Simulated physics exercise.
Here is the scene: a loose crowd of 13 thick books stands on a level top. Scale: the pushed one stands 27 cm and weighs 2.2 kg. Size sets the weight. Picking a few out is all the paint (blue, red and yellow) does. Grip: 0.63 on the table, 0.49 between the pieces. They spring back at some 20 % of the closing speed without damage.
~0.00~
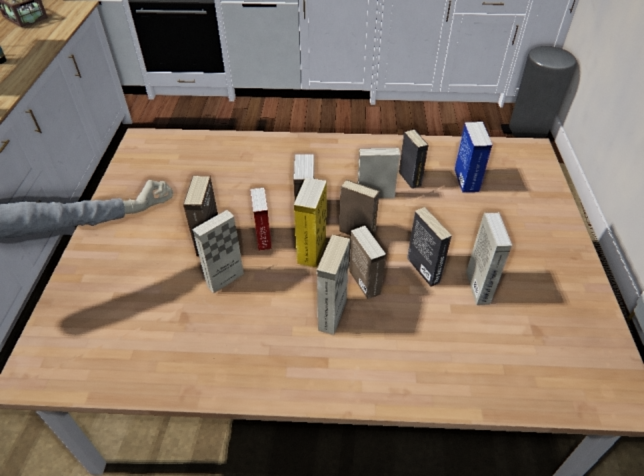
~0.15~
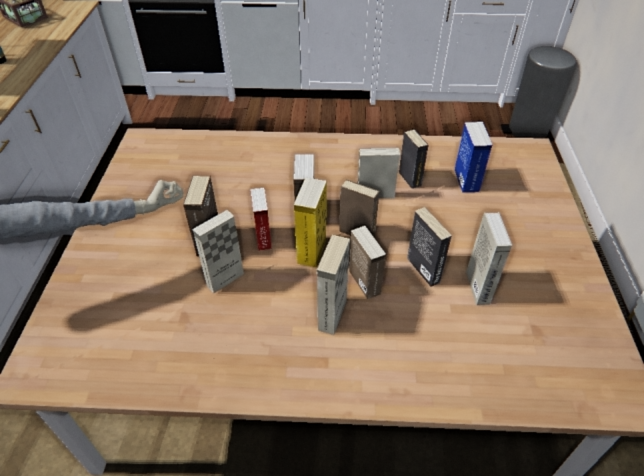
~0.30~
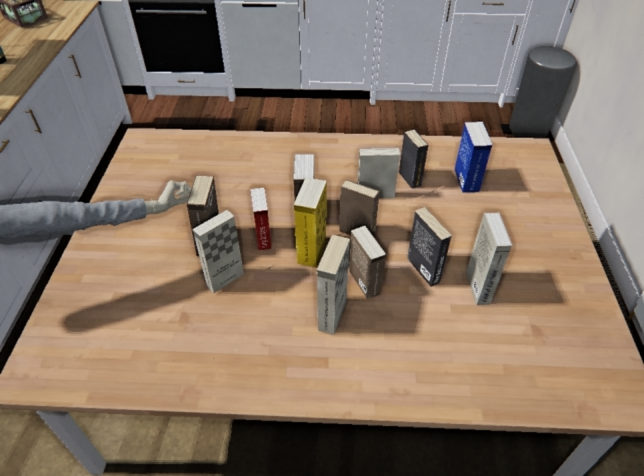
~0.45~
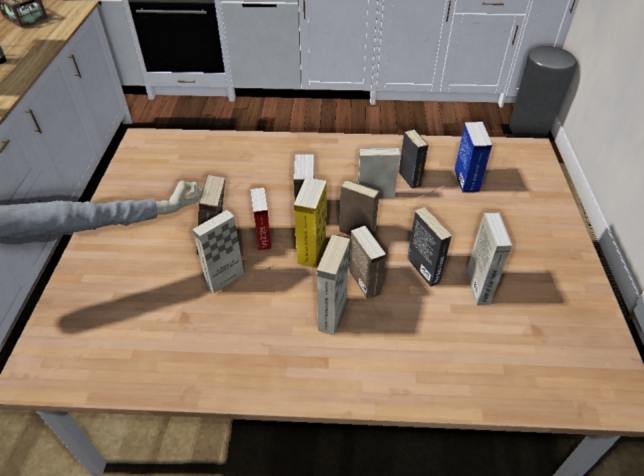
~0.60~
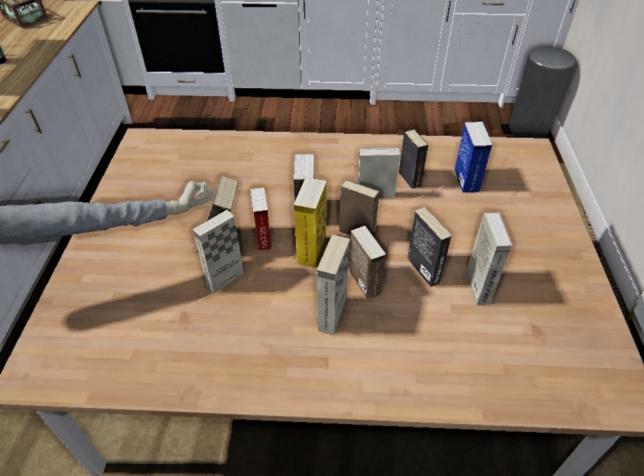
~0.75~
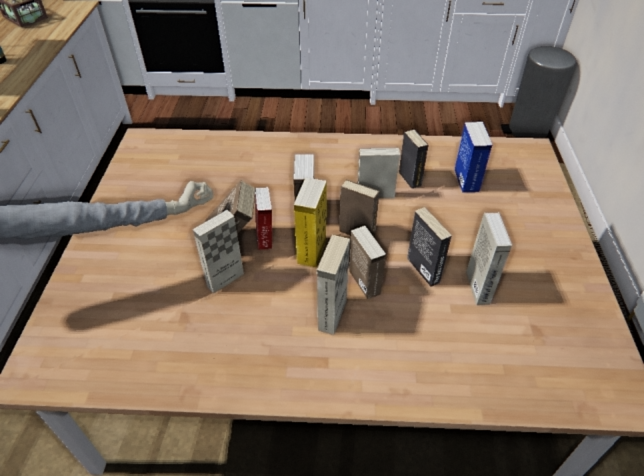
In a kitchen with pale cabinets, a fixed camera looks down on a light wooden table. Thick books stand scattered across it, mostly grey, brown and black, with a small red one left of centre, a yellow one in the middle and a blue one at back right. A grey-sleeved arm reaches in from the left and pushes the leftmost dark book, which tilts rightward against the red book, nudging it slightly.
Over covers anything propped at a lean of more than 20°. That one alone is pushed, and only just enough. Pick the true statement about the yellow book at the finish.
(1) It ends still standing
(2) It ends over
It ends still standing.
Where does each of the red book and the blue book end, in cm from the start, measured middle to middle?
Distance from start in cm - red 10, blue 0.
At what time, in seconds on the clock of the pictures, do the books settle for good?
Close to 1.0 seconds.
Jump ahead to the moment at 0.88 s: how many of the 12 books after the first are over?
The count by then is 1.
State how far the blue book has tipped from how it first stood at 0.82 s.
At that moment, roughly 0 degrees.
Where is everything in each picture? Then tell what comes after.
In the first picture (we follow the side turned to the camera), finger (168, 192) 6 cm from the first book; yellow book (306, 238); blue book (477, 170); red book (263, 231); no other piece has moved.
Finger (178, 192) 25 mm from the first book; yellow book (306, 238), in the second picture.
Finger (188, 192) pushing; yellow book (306, 238), in the third picture.
Finger (199, 193) pushing; yellow book (306, 238); no other piece has moved, in the fourth picture.
Finger (208, 193) stopped; yellow book (306, 238); no other piece has moved, in the fifth picture.
Finger (208, 193) stopped; yellow book (306, 238); red book (265, 230) tipped 4°; blue book (477, 170); one has shifted, in the sixth picture.
Around 0.82 s, none of the 12 other books over, 1 disturbed; yellow book unmoved; red book tipped 13°.
Around 0.88 s, 1 of the 12 other books over; yellow book unmoved; red book tipped 24°.
Around 0.98 s, 1 of the 12 other books over; yellow book unmoved; red book tipped 41°.
Finally (1.4 s), 1 of the 12 other books over; yellow book tipped 3°; red book tipped 44°; blue book unmoved. Eleven left standing. Seen by the last camera, middles, yellow book near (314, 224), red book near (281, 220).
